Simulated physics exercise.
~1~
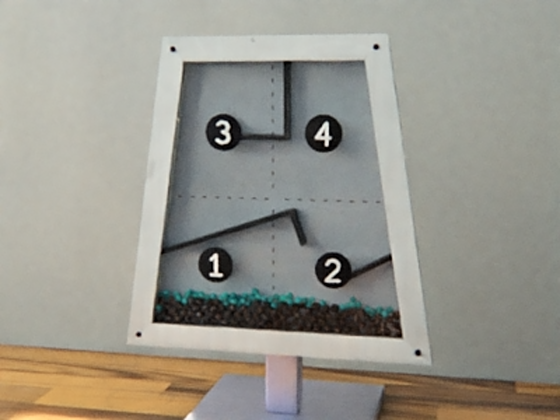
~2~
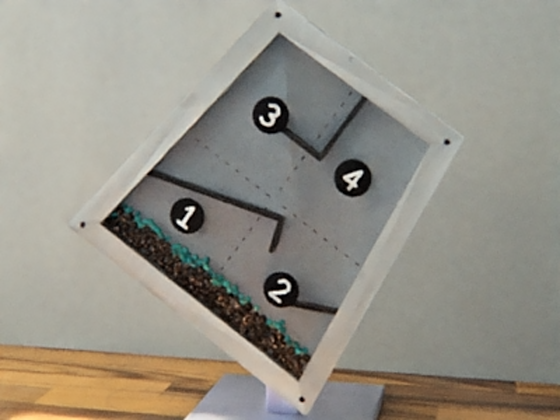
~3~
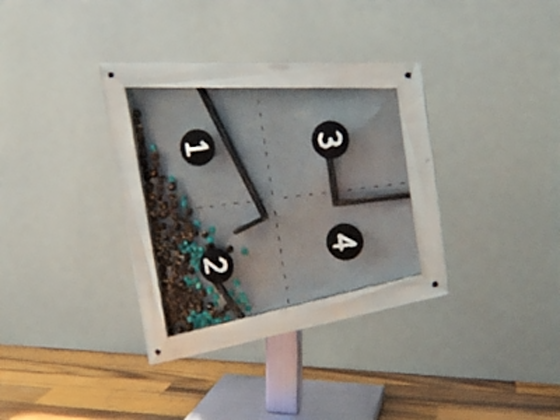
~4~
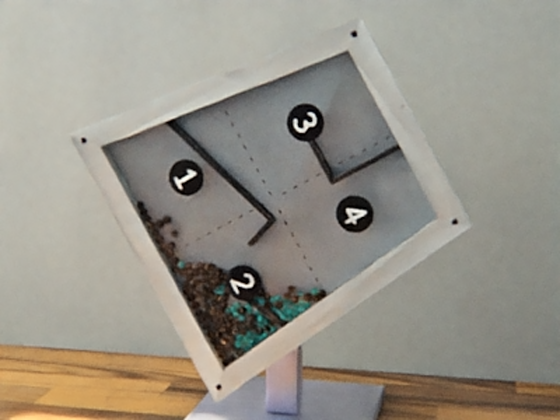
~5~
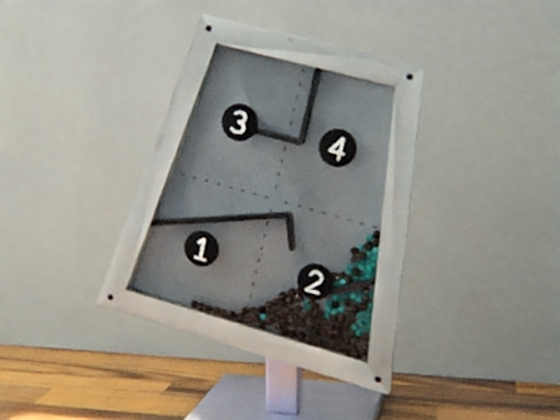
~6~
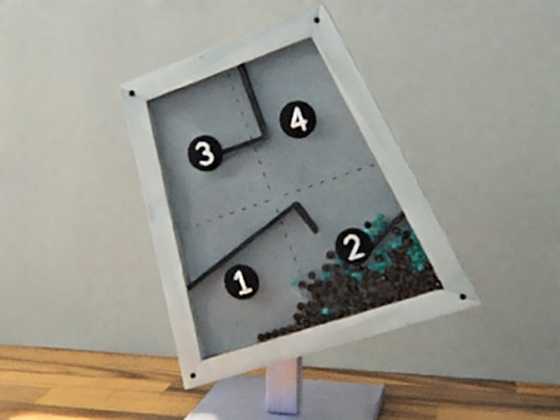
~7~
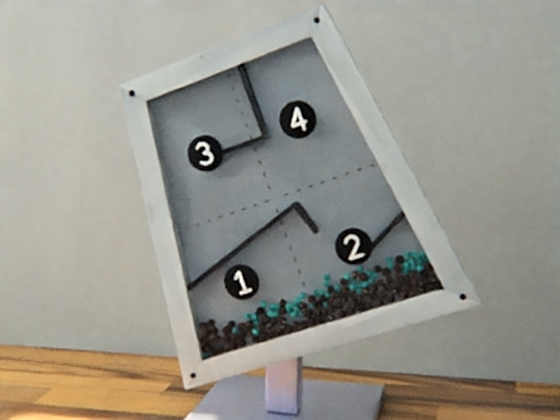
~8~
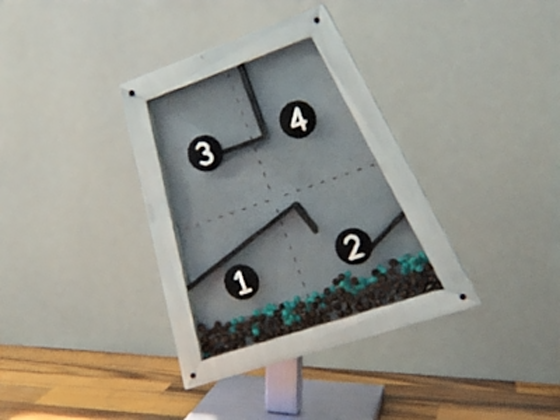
On a wooden tabletop before a plain grey wall, seen from the front by a still camera, a pale-framed upright box stands on a small light stand. Behind its window are dark bars, four numbered black discs, and a bed of dark brown beads topped with smaller turquoise ones. The box turns clockwise almost onto its side, and the beads slide into a heap along the left. It then swings back anticlockwise past upright, sending them tumbling to the lower right. The box stops tilted left, and the beads spread along the bottom, settling with turquoise mostly on top, across quarters one and two.
